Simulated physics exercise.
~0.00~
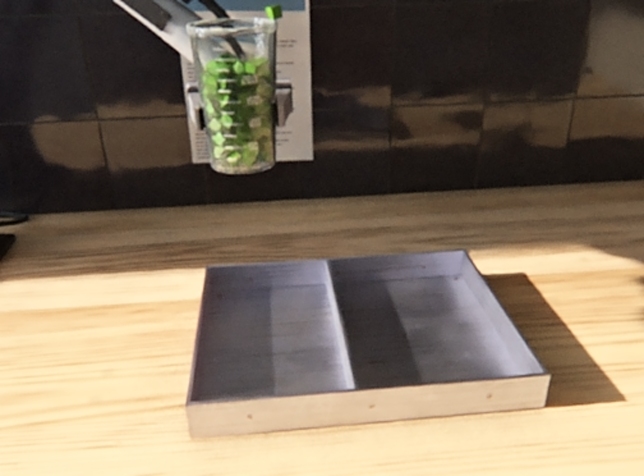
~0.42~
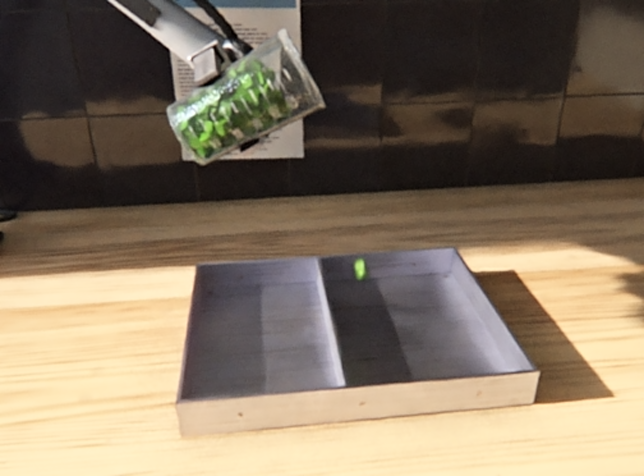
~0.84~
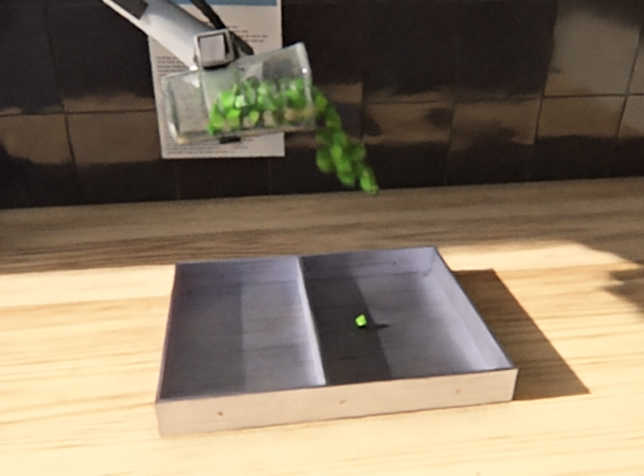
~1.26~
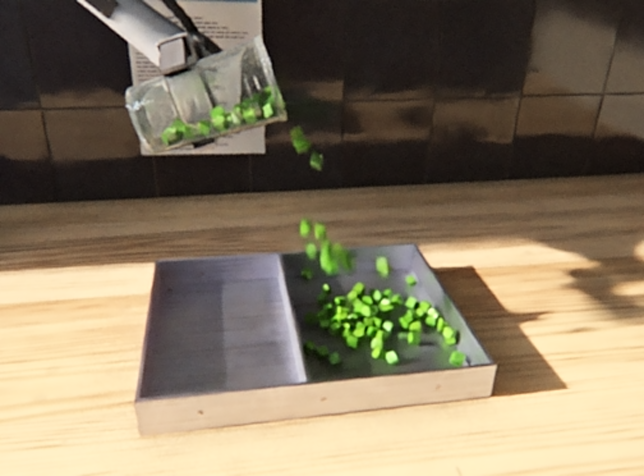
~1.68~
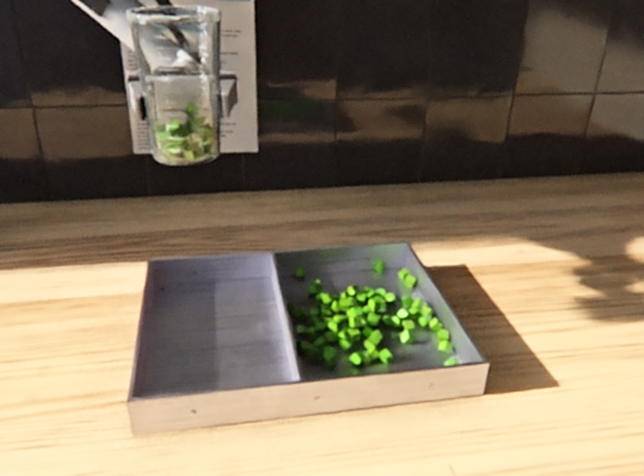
The clip opens with a robot gripper holding a clear tumbler of green vegetable dice upright above a wooden table top, where a shallow tray is divided in two by a cross wall. The gripper tips the tumbler over to the right, and a single piece drops into the right-hand part. More dice then spill from the rim in a thick stream. They scatter and pile up in that same part while the last few tumble down. Finally the gripper turns the tumbler upright again, with some dice left inside, most lying in the right part, and the left part empty.
